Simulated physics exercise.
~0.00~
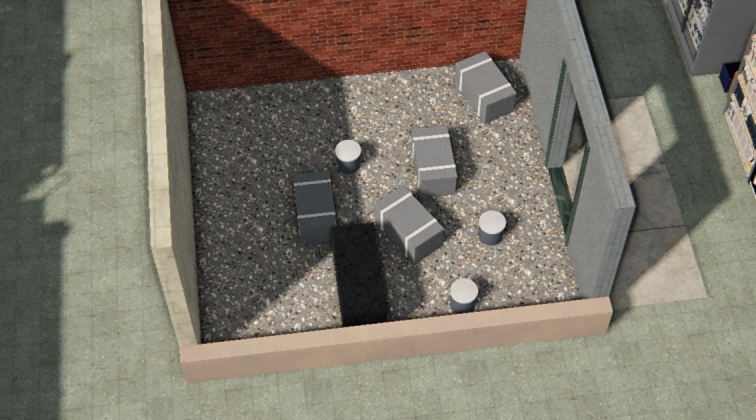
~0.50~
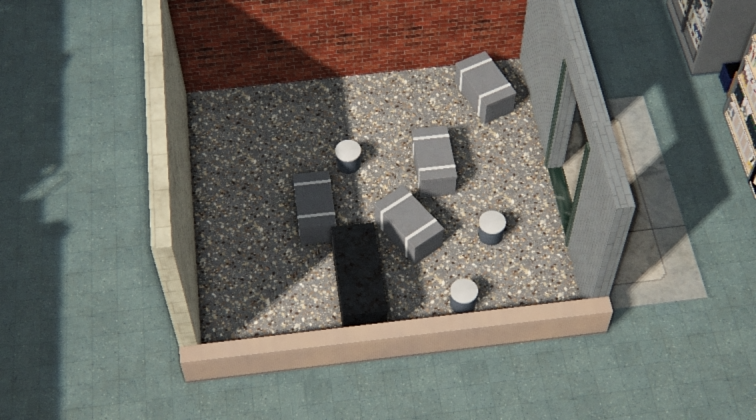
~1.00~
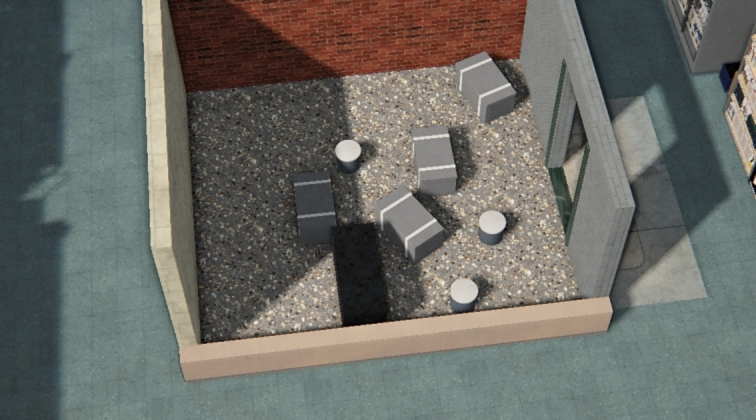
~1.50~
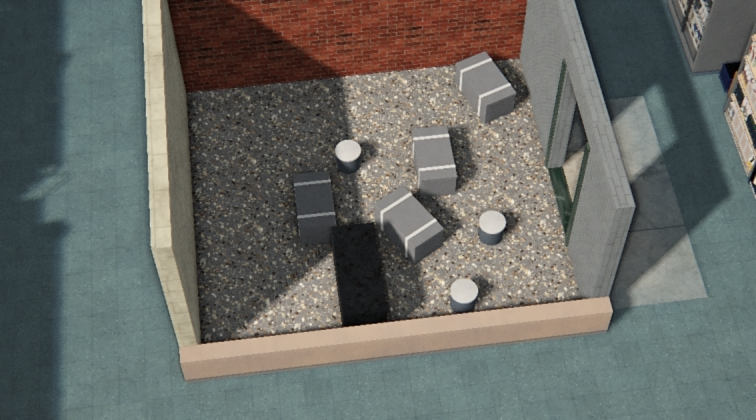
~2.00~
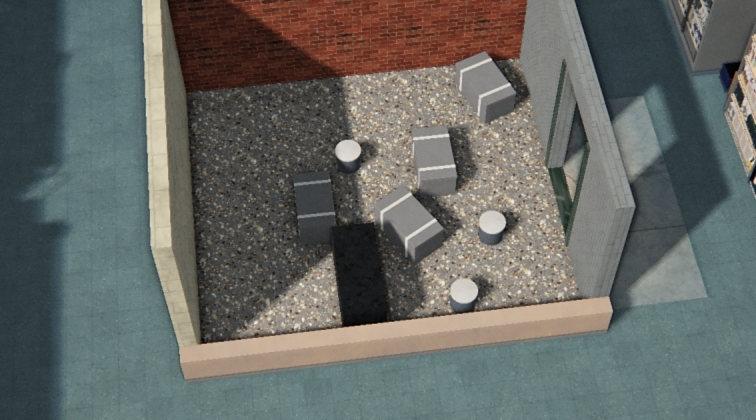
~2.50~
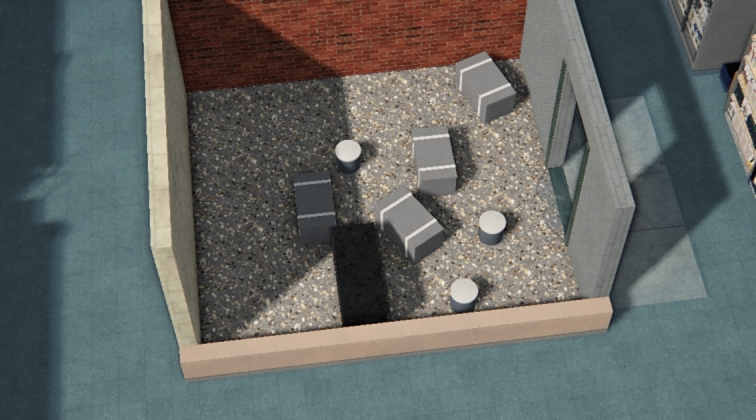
Nothing moves among the gray trunks and pails as the surrounding pavement turns from green to blue.
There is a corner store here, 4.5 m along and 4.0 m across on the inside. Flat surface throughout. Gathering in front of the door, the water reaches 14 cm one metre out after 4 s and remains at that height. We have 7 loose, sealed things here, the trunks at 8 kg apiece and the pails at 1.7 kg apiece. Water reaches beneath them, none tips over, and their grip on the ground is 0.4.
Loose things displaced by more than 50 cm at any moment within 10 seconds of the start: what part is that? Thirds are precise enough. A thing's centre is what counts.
Top band: Two thirds or more.
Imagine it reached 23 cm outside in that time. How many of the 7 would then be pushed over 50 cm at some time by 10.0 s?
You'd get 6 in that case.
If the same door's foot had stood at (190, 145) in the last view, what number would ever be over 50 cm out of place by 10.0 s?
Count: 3.
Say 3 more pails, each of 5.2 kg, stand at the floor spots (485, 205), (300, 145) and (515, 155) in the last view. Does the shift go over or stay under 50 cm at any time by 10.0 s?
Note: Item 1 above threshold; item 2 below threshold; item 3 below threshold.
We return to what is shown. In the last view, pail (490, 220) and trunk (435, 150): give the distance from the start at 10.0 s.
Shifts: 100 cm / 300 cm.
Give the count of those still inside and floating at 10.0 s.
Count: 6.
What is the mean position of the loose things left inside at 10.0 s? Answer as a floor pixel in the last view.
Around (340, 192).
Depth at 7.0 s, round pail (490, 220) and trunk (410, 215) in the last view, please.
I'd put it at 9 cm and 4 cm respectively.
After 3.5 s 0 of 7 are over 50 cm from their spots; 0 afloat.
After 4.5 s 1 of 7 are over 50 cm from their spots; 0 afloat.
After 7.0 s 3 of 7 are over 50 cm from their spots; 3 afloat.
After 10.0 s 6 of 7 are over 50 cm from their spots, and 6 have been at some point; 6 afloat.
